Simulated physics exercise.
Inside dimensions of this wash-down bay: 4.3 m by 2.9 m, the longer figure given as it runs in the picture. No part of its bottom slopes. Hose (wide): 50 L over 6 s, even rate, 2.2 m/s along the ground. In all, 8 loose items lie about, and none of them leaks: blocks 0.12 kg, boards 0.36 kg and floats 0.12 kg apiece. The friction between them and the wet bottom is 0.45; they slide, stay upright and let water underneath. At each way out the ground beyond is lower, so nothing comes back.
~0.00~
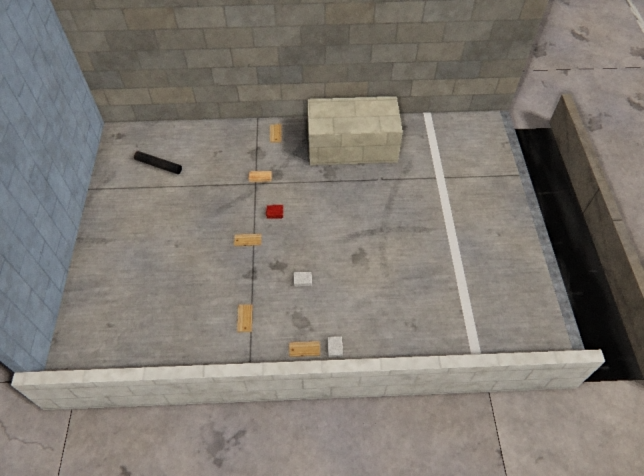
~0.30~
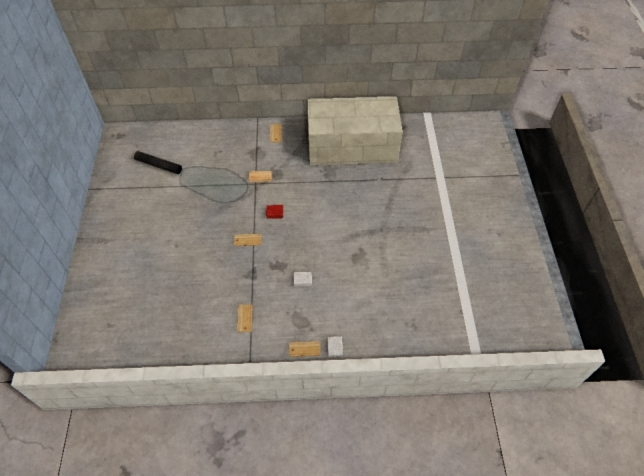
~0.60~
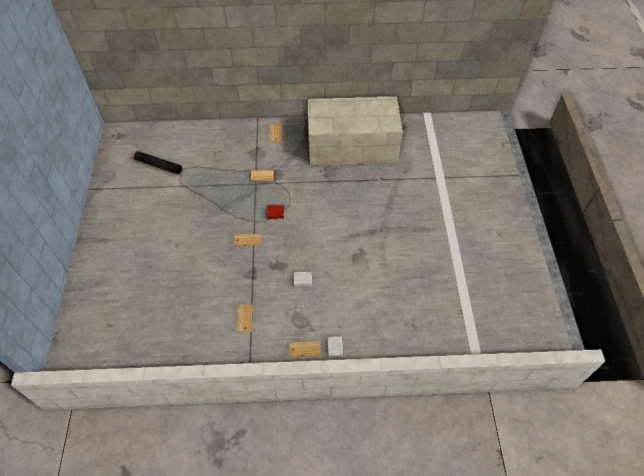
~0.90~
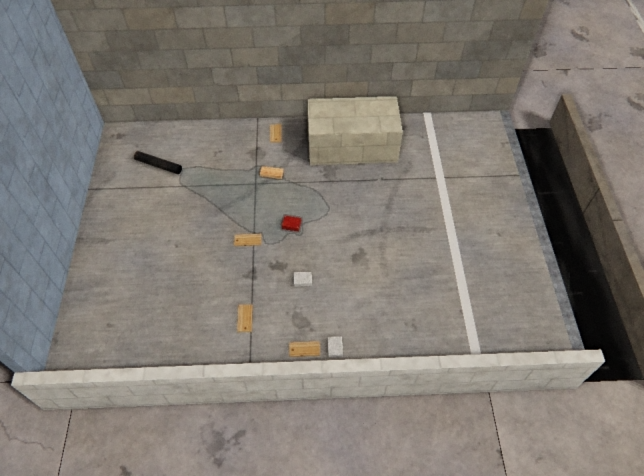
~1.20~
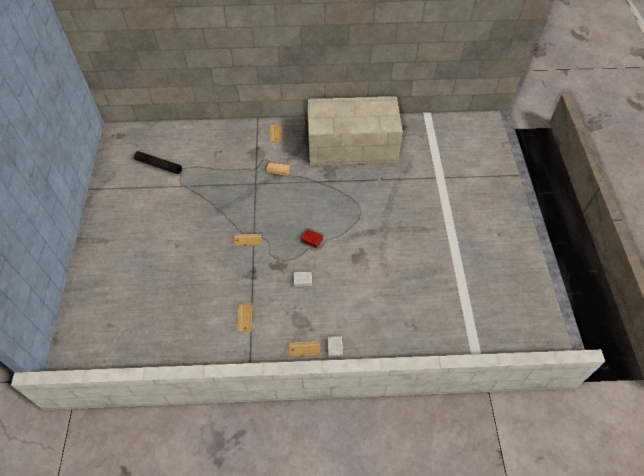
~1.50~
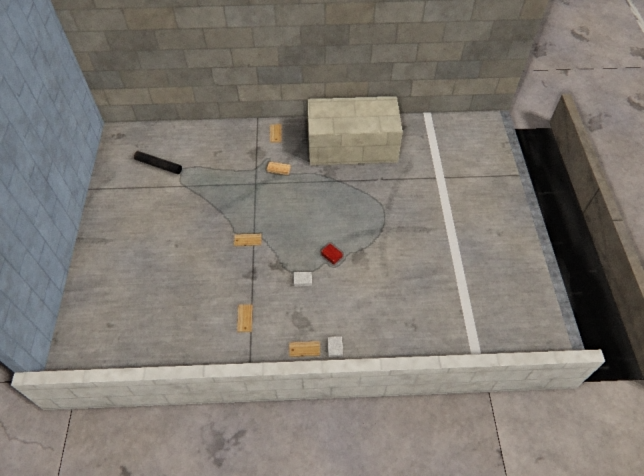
A thin sheet of clear water spreads from the end of a short black pipe at the upper left, fanning right and toward the viewer across a flat grey concrete bay. Seen from above by a still camera, the bay holds a pale block by the back wall, a white stripe, orange boards and white pieces. The red piece slides toward the lower right, while one orange board shifts slightly right.
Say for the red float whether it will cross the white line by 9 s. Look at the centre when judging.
Watch the red float - it never gets there.
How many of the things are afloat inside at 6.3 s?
By my count, 1.
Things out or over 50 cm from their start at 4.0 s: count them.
Result: 1.
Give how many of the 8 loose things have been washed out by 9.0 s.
I get 0 in all.
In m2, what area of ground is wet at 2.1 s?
That flooded area is roughly 2.0 m2.
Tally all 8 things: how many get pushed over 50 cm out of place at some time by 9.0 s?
1.
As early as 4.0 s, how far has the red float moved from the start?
Roughly 140 cm by then.
After 2.1 s the red float is near (358, 276), 1.1 m from its start, aground; 0 of 8 are over the mark; 0 afloat.
After 4.0 s the red float is near (386, 310), 1.4 m from its start, aground; 0 of 8 are over the mark; 0 afloat.
After 6.3 s the red float is near (398, 340), 1.7 m from its start, afloat; 0 of 8 are over the mark; 1 afloat.
After 9.0 s the red float is near (365, 350), 1.6 m from its start, afloat; 0 of 8 are over the mark; 2 afloat.
